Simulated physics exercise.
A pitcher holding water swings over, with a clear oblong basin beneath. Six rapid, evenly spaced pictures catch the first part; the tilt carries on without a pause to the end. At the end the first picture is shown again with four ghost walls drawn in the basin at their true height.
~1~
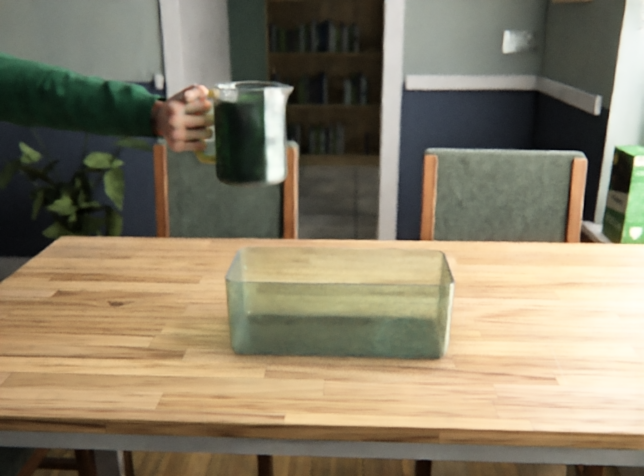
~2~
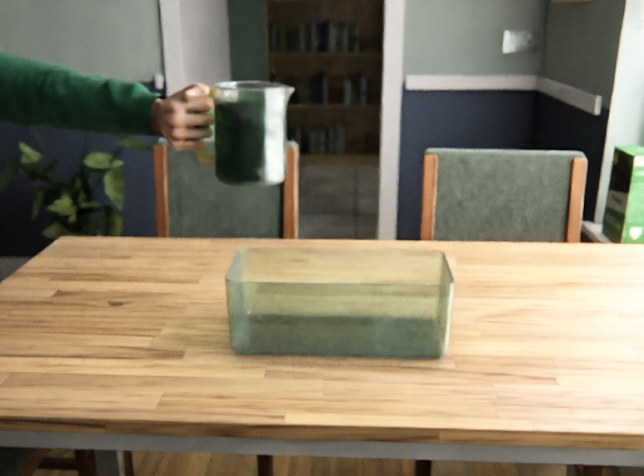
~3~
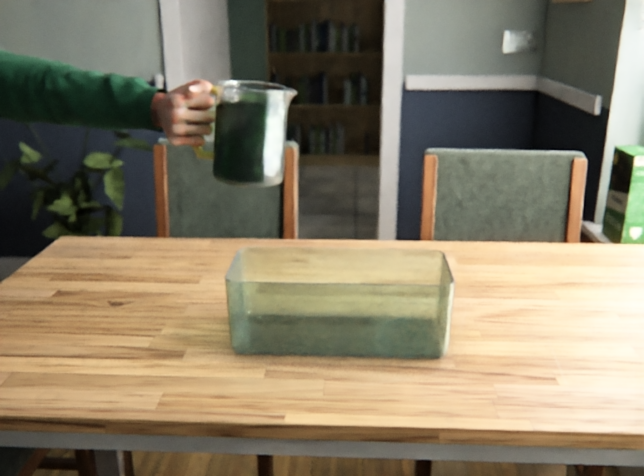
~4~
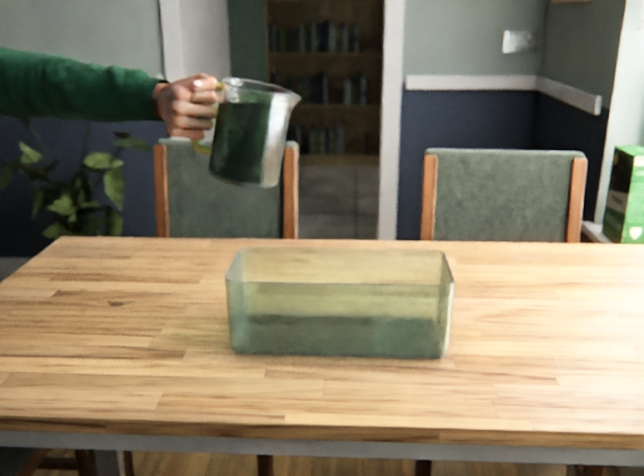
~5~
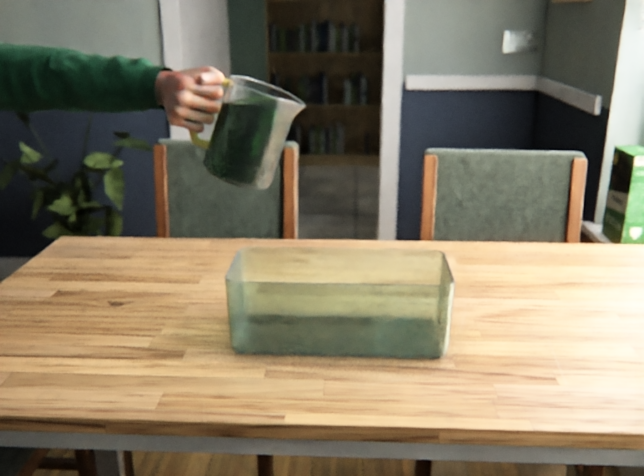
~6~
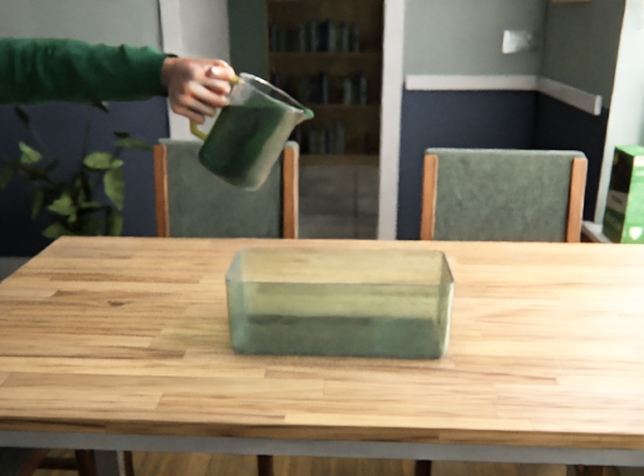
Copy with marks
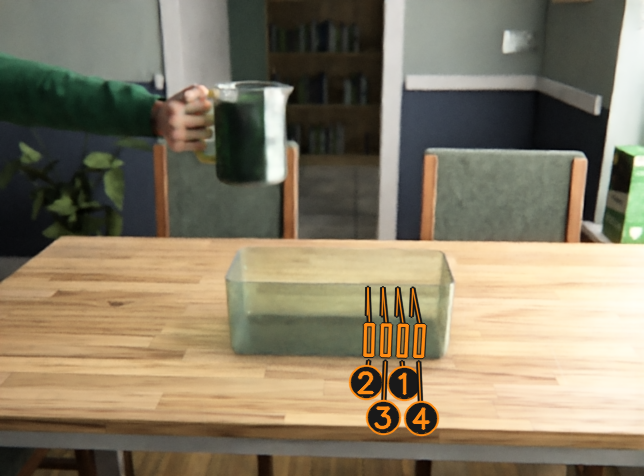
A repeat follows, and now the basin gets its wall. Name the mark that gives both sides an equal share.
The best slot is 2.
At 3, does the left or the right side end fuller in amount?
The left one.
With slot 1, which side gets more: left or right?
The left one.
In orange, 1 at (402, 361); 2 at (368, 361); 3 at (385, 361); 4 at (418, 362).
If 1 is chosen, about 91 % ends left of the wall and 5 % right of it; 5 % is lost outside.
If 2 is chosen, about 43 % ends left of the wall and 55 % right of it; 3 % is lost outside.
If 3 is chosen, about 91 % ends left of the wall and 4 % right of it; 5 % is lost outside.
If 4 is chosen, about 92 % ends left of the wall and 4 % right of it; 3 % is lost outside.
